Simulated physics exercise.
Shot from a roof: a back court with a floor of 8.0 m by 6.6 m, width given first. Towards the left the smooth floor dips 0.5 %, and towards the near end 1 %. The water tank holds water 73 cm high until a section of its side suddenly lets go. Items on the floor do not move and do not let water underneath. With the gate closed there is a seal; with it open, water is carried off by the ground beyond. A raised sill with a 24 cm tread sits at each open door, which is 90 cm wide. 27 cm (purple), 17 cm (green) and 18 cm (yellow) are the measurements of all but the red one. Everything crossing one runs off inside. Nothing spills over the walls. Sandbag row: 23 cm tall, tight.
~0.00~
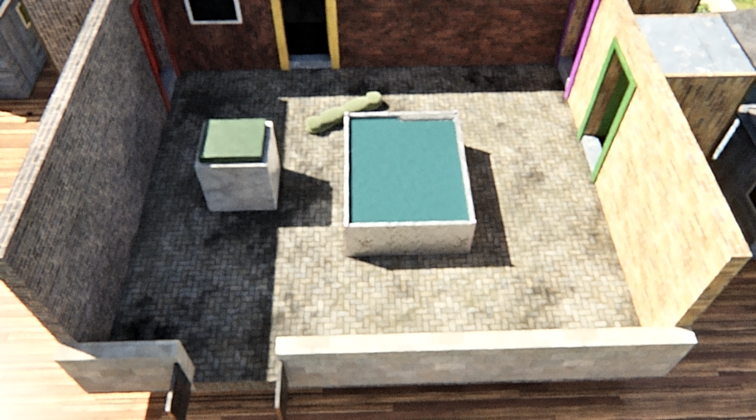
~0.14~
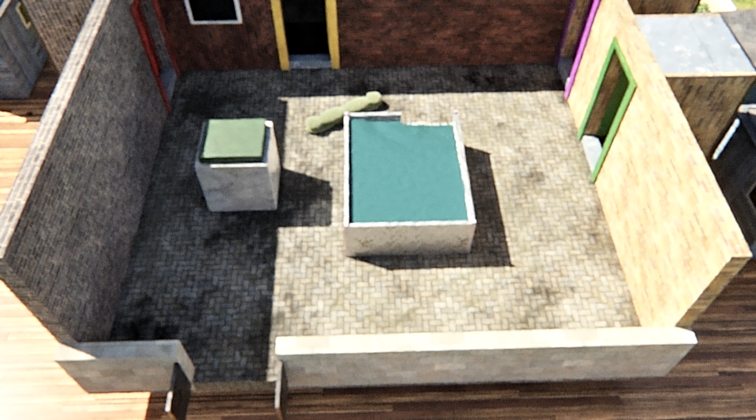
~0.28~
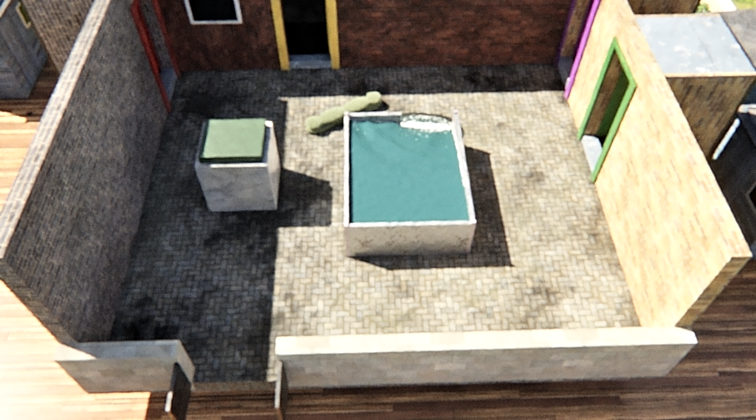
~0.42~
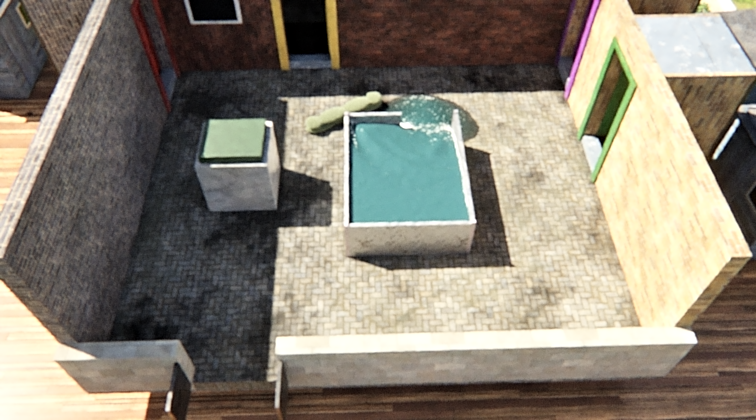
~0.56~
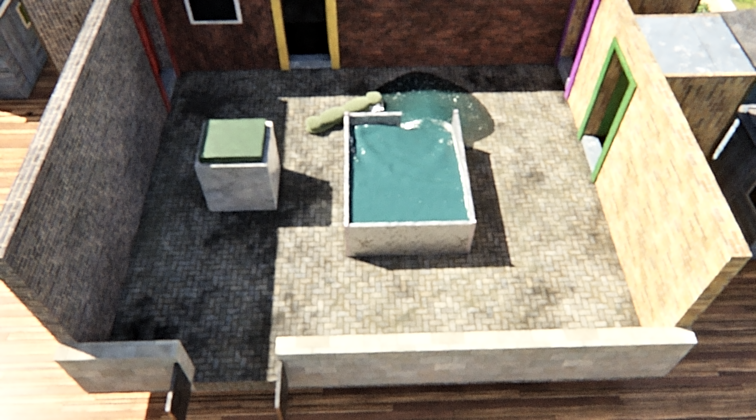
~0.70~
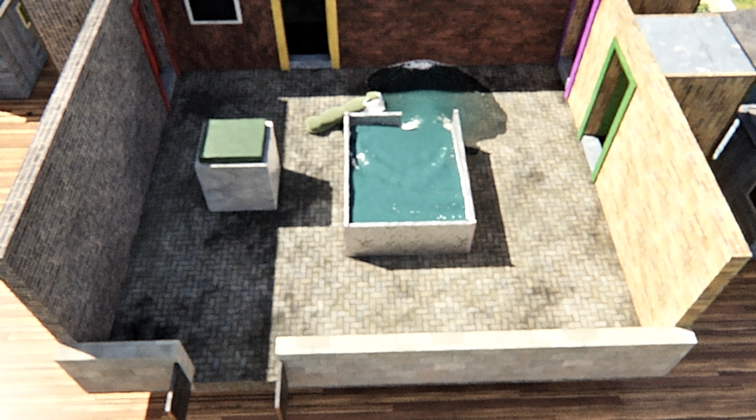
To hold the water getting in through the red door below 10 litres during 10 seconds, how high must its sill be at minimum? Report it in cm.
13 cm.
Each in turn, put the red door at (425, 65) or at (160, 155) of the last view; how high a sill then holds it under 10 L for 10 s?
33 and 9.0 cm.
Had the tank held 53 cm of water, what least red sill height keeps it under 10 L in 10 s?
Minimum height: Approx. 8.0 cm.
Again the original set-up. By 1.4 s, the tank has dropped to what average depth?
About 54 cm.
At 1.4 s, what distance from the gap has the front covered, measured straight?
3.2 m.
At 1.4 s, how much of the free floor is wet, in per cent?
Around 15 per cent of the free floor.
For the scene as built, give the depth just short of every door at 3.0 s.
Purple door 33 cm, green door 5 cm, red door 11 cm, yellow door 9 cm.
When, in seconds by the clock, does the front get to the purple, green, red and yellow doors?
It gets to purple after 1.8 s, green after 2.8 s, red after 2.8 s and yellow after 1.4 s.
After 1.4 s water covers 15 % of the floor, deepest (38 cm) near (426, 137); it has not reached the red door.
After 3.0 s water covers 35 % of the floor, deepest (34 cm) near (556, 72); 11 cm at the red door, 0 litres in over its 26 cm sill.
After 10.0 s water covers 95 % of the floor, deepest (13 cm) near (105, 358); 8 cm at the red door, 0 litres in over its 26 cm sill.
At the red door as built, the water arrived by 2.9 s and peaked near 18 cm at 3.2 s.
With a sill of 11 cm, 23 litres would have come in within the 10 s; with 15 cm, 3 litres. So under 10 litres takes about 13 cm.
